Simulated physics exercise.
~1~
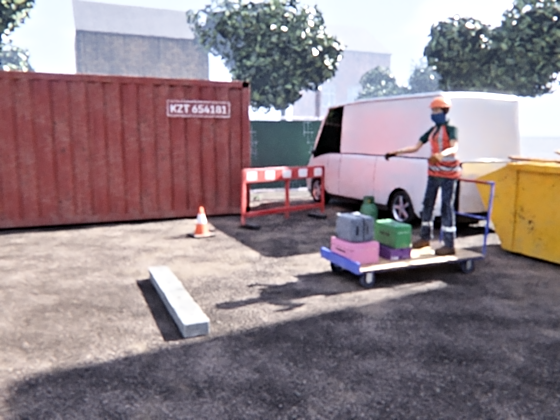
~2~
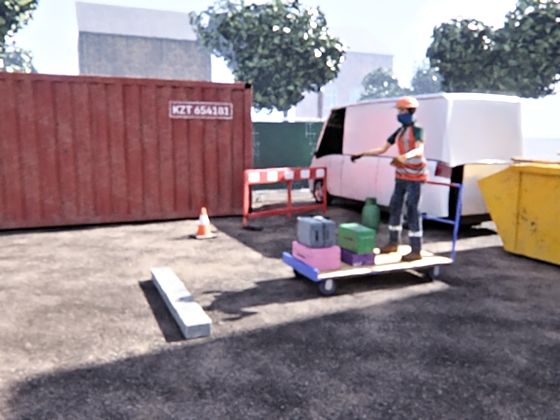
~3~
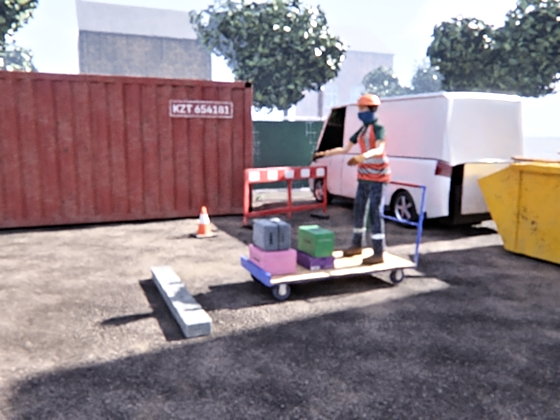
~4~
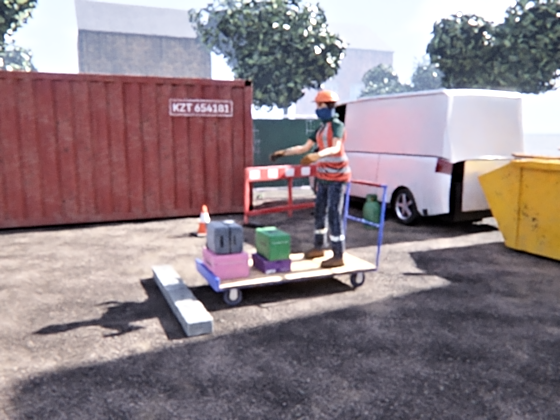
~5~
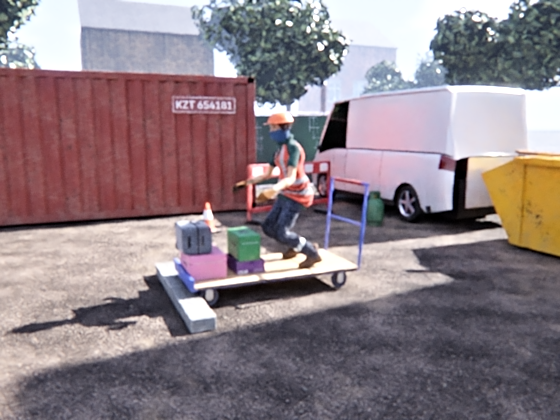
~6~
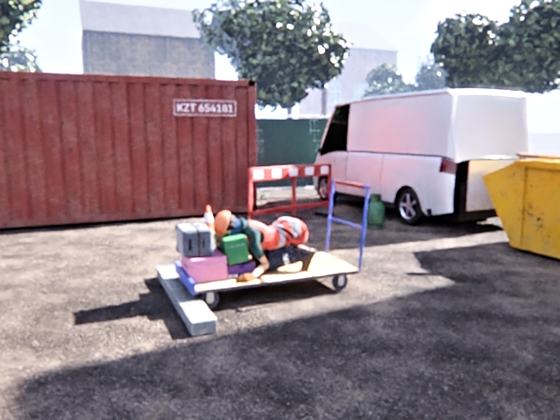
A worker riding a loaded trolley leftward falls forward onto the boxes when a kerb stops it.
